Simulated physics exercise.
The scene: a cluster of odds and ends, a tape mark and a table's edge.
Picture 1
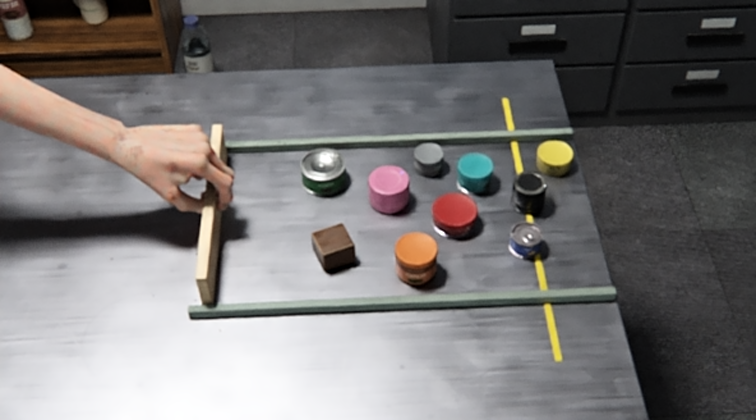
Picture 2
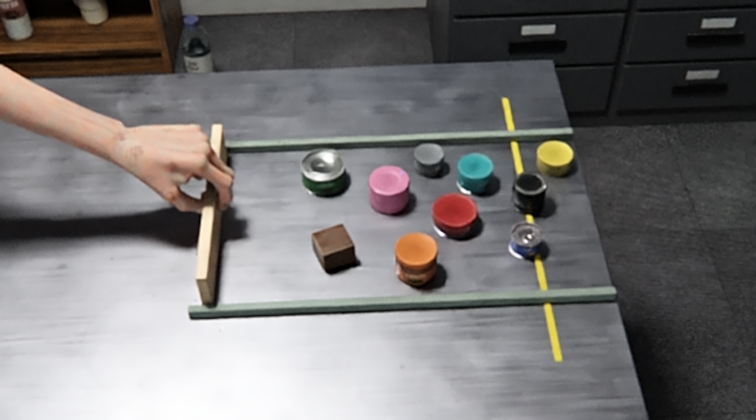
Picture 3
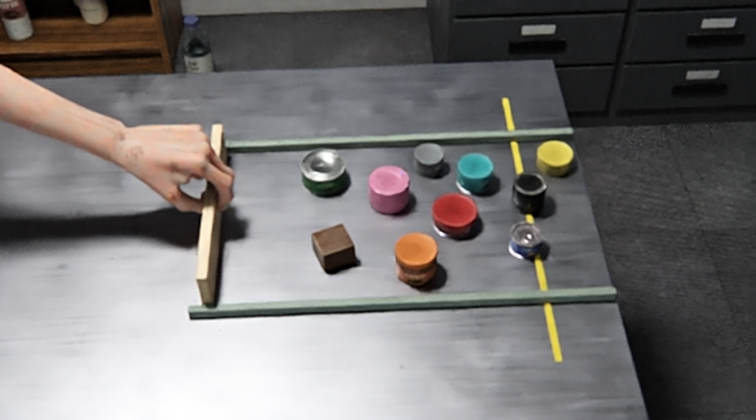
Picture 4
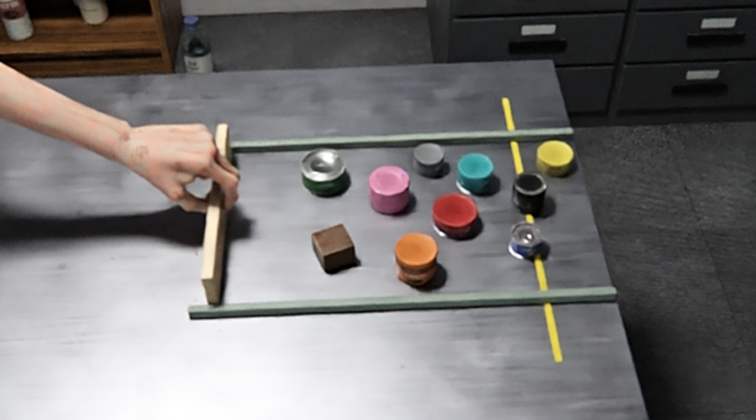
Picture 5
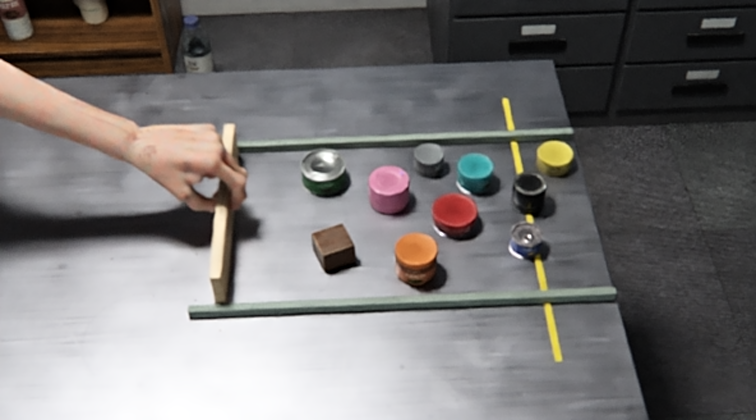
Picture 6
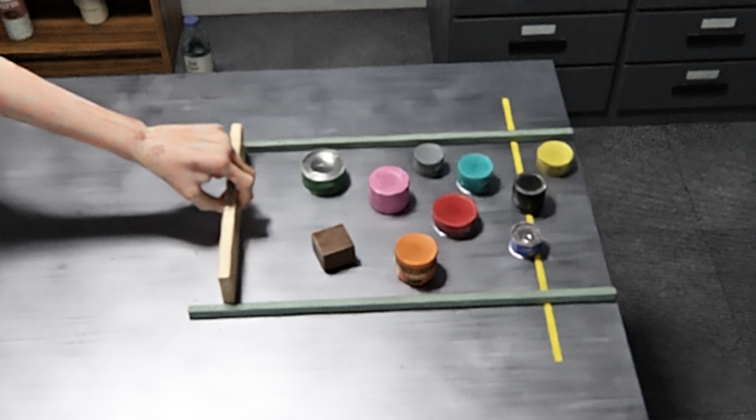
A hand held a wooden board upright at the left of a dark table, then slid it slightly right between two green strips, while the colourful tubs, tins and brown block ahead stayed still.
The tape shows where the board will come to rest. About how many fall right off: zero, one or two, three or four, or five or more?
The number that fall off is one or two.
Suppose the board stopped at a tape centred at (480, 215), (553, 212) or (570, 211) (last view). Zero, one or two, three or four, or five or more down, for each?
Taking them in turn, no fall at all; 5 or more; five or over.
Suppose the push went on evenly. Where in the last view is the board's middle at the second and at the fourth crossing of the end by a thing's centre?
Its middle is around (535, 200) and later (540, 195).
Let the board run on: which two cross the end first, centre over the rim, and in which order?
In order: The yellow tub, the grey tub.
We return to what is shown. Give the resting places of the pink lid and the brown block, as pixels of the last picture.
The pink lid at (544, 180), the brown block at (554, 242).
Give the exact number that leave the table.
Fallen: 1.
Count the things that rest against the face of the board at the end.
That makes 5.
A little later, none off yet; yellow tub at rest near (554, 159); black lid at rest near (529, 193); blue tin at rest near (526, 240).
When it is over, the number that fall off is one or two; down, yellow tub.
